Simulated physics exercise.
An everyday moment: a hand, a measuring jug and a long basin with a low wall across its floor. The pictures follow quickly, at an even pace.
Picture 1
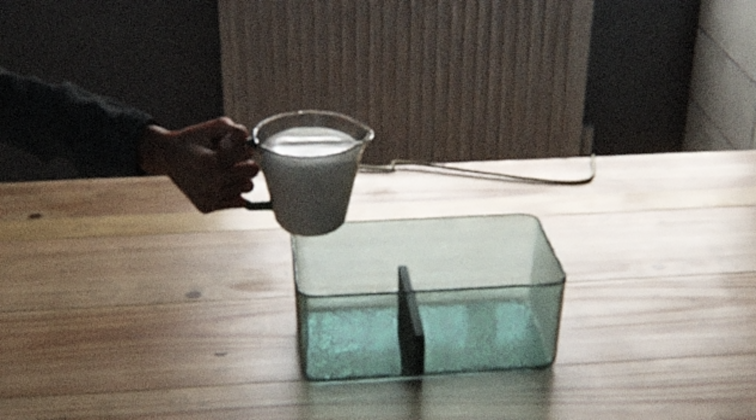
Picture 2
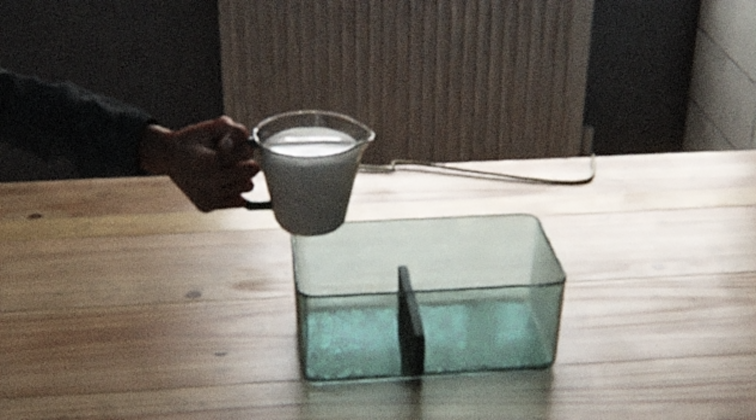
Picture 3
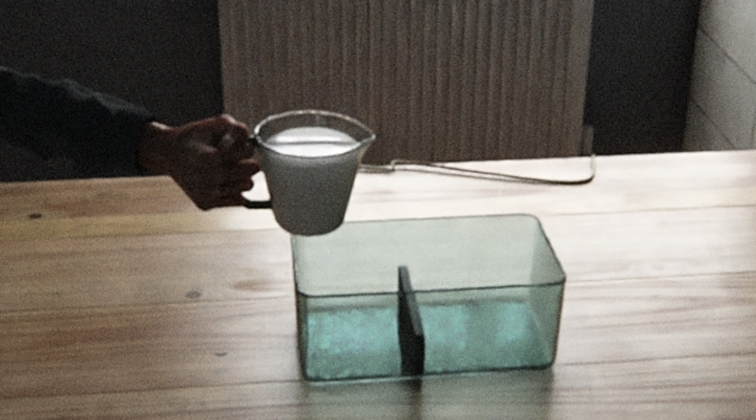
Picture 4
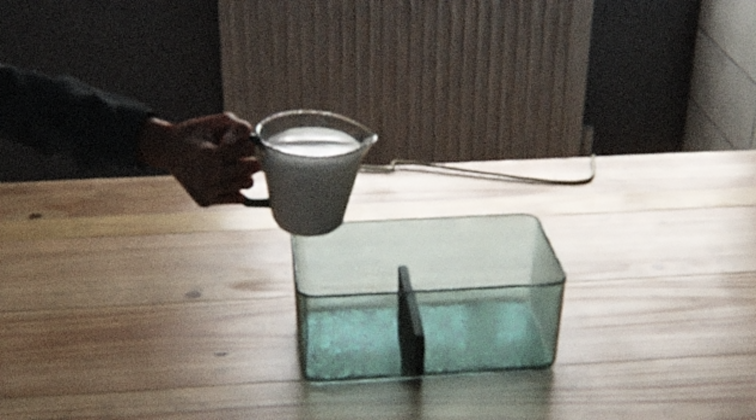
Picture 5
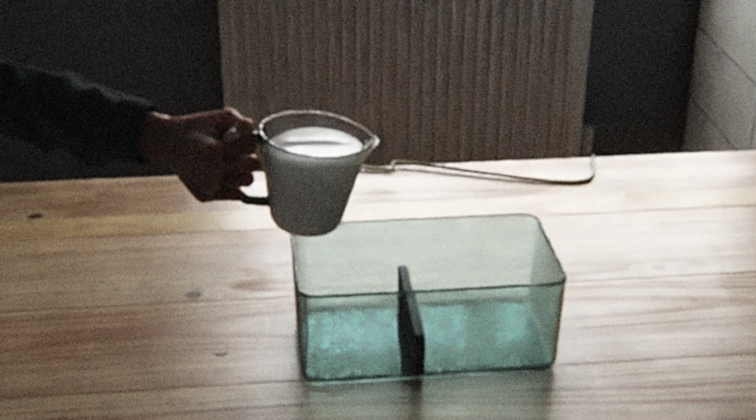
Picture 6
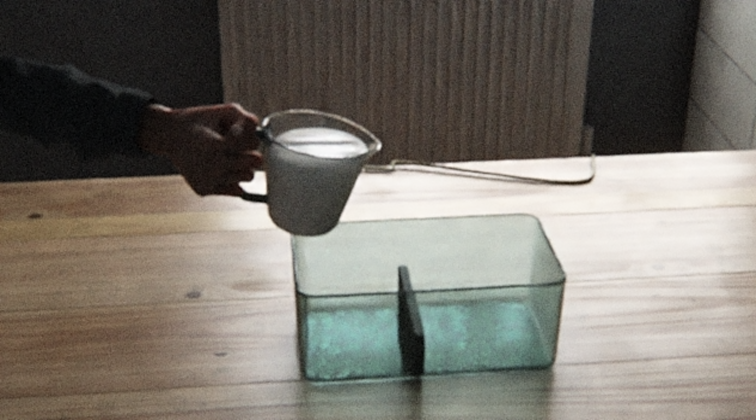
A hand holding a measuring jug of milk still above a divided greenish basin, then tilting it slightly to the right.
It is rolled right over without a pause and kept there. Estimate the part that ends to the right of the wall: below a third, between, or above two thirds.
In the end more than two thirds is right of the wall.
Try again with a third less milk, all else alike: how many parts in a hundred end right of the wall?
Some 60 per cent.
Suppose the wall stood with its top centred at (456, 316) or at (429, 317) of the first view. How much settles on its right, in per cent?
About 10 and 55 per cent.
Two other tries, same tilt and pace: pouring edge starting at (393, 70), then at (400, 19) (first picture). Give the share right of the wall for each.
Near 95 % and 95 %.
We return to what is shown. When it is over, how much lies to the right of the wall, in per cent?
About 75 per cent.
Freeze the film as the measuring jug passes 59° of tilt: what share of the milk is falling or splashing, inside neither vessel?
Roughly 15 in a hundred.
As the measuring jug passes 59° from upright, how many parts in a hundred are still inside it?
Roughly 75 in a hundred.
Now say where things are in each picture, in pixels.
In the first frame, it leans 0°; its right rim is at (373, 133); the milk meets the walls at (260, 147) and (360, 144); the long basin's rim runs from (295, 261) to (552, 248); the wall's top is at (411, 299).
In the second frame, it leans 0°; its right rim is at (373, 133); the milk meets the walls at (260, 147) and (359, 144).
In the third frame, it leans 2°; its right rim is at (374, 134); the milk meets the walls at (260, 147) and (361, 144).
In the fourth frame, it leans 4°; its right rim is at (376, 136); the milk meets the walls at (262, 147) and (362, 144).
In the fifth frame, it leans 7°; its right rim is at (378, 139); the milk meets the walls at (264, 147) and (365, 144).
In the sixth frame, it leans 10°; its right rim is at (380, 143); the milk meets the walls at (267, 148) and (369, 145).
A moment on, the measuring jug is tipped part way and 73 per cent is still to pour, 1 is left of the wall and 10 right of it.
Next, the measuring jug is tipped on its side and 17 per cent is still to pour, 8 is left of the wall and 65 right of it.
Then the measuring jug is tipped right over and 0 per cent is still to pour, 25 is left of the wall and 74 right of it.
Later the measuring jug is tipped right over and 0 per cent is still to pour, 25 is left of the wall and 74 right of it.
In the end 25 per cent lies left of the wall, 74 right of it and 1 outside.
